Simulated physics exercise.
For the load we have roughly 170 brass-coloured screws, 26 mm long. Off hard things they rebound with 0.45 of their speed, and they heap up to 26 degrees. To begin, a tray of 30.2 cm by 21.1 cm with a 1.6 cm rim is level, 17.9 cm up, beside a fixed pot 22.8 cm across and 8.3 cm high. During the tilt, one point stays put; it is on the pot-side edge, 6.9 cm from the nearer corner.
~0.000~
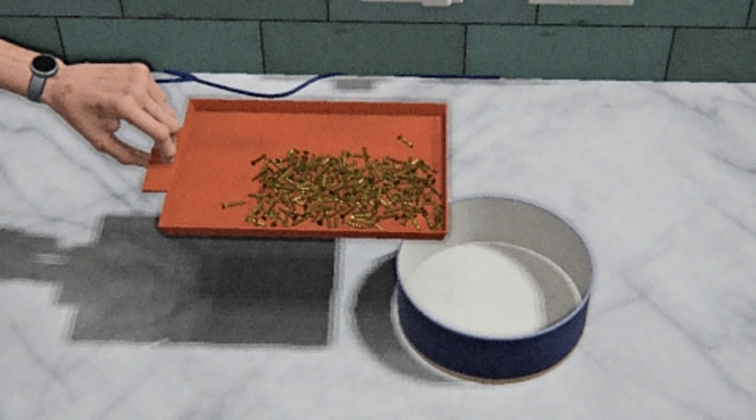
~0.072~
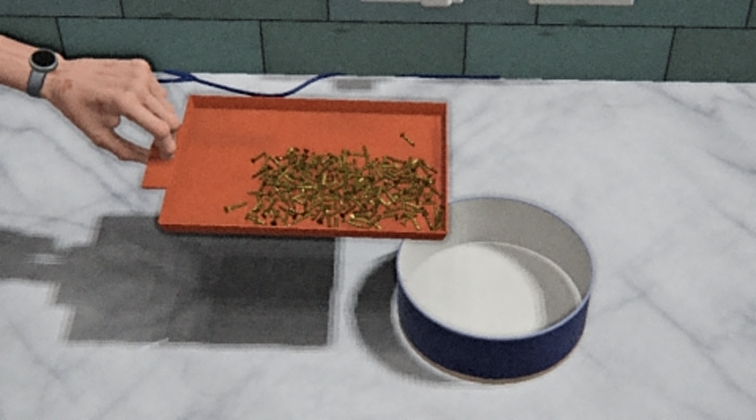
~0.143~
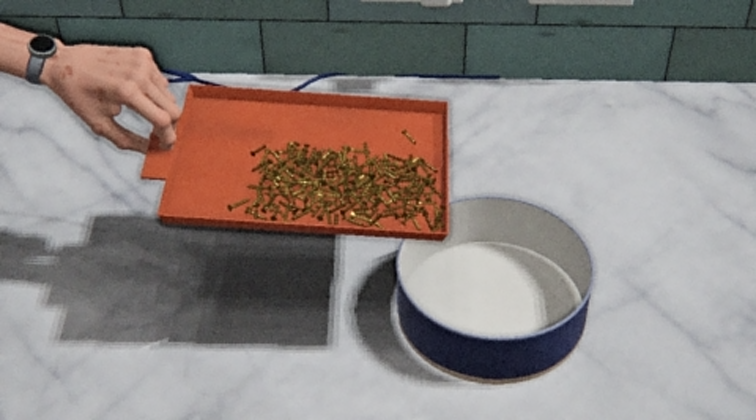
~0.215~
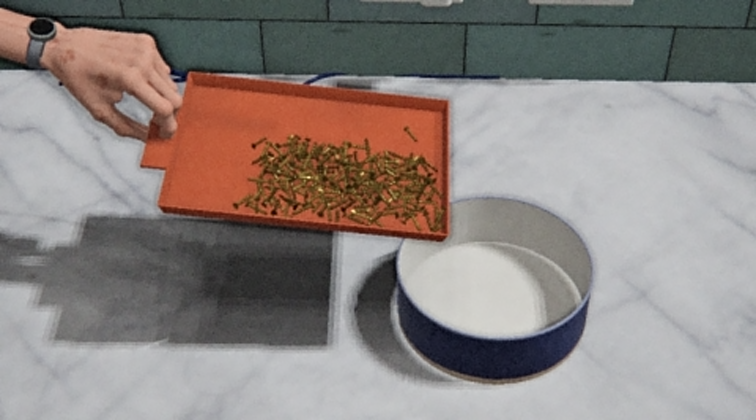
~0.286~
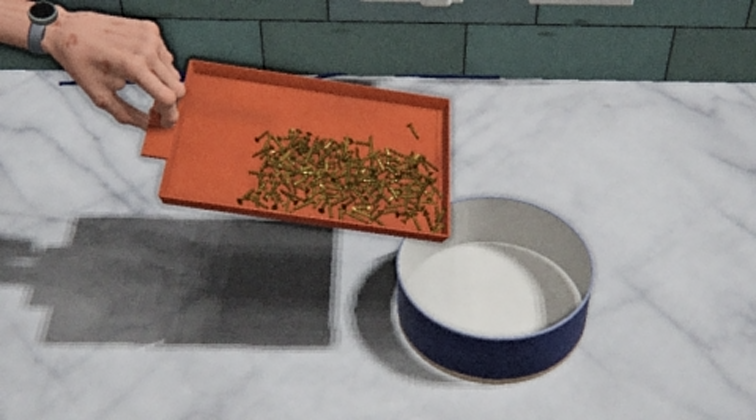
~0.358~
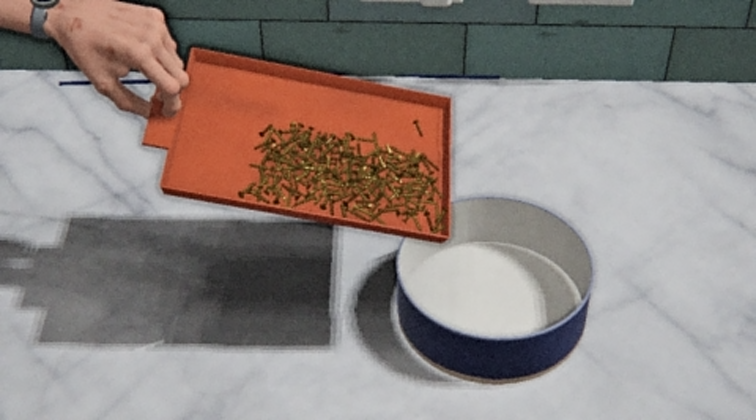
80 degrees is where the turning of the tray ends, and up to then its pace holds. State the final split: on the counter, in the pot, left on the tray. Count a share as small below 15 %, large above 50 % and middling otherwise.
Counter: Small. Pot: Large. Tray: Small.
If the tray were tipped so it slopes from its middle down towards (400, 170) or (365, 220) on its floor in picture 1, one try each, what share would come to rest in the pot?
That would be close to 90 per cent, then close to 65 per cent.
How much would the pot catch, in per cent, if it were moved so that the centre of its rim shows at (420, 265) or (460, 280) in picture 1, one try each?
About 100 and 100 per cent.
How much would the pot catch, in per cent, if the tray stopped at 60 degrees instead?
It would be near 70 per cent.
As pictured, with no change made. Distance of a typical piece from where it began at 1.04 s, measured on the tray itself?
About 6 cm.
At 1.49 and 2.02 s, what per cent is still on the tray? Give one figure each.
In order, 90 and 5.
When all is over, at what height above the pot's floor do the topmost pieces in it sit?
Roughly 2.0 centimetres.
After 1.04 s, tilt 45 degrees; the tray holds 100 %, the pot 0 %.
Then, at 1.49 s, tilt 65 degrees; the tray holds 90 %, the pot 0 %.
Then, at 2.02 s, tilt 80 degrees; the tray holds 5 %, the pot 90 %.
By 2.7 s all is still; counter 0 %, pot 95 %, tray 0 %.
